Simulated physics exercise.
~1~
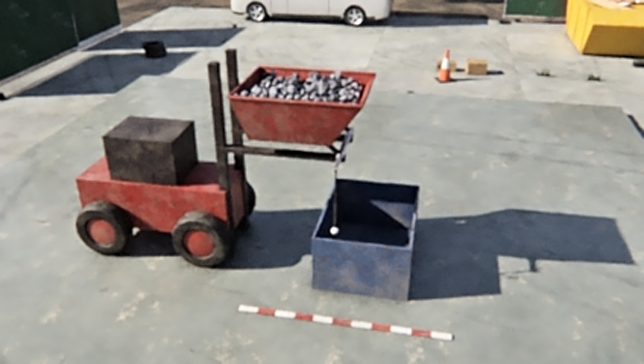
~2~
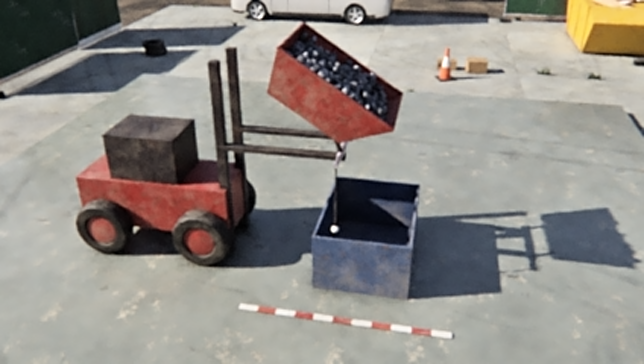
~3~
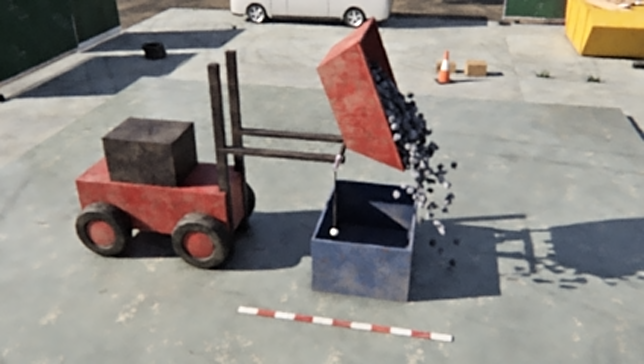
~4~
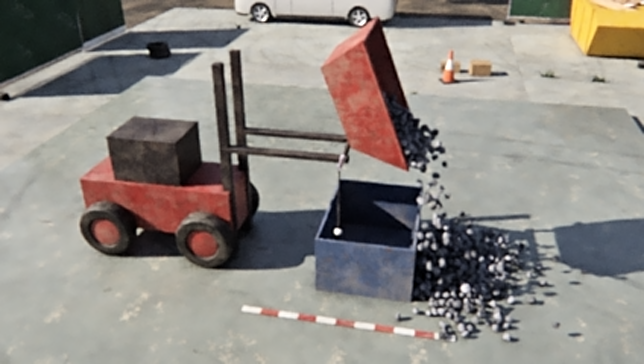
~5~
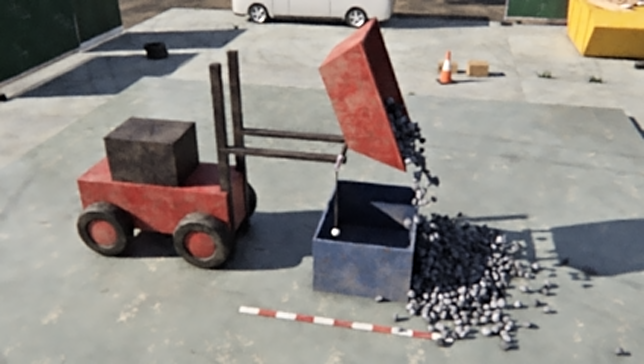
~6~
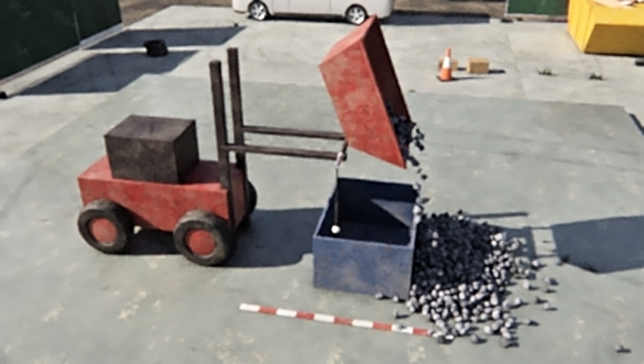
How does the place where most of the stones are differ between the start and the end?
At the start the stones are all up in the raised red skip, while at the end most of them lie lower down and further right, in a heap on the ground beside the blue bin.
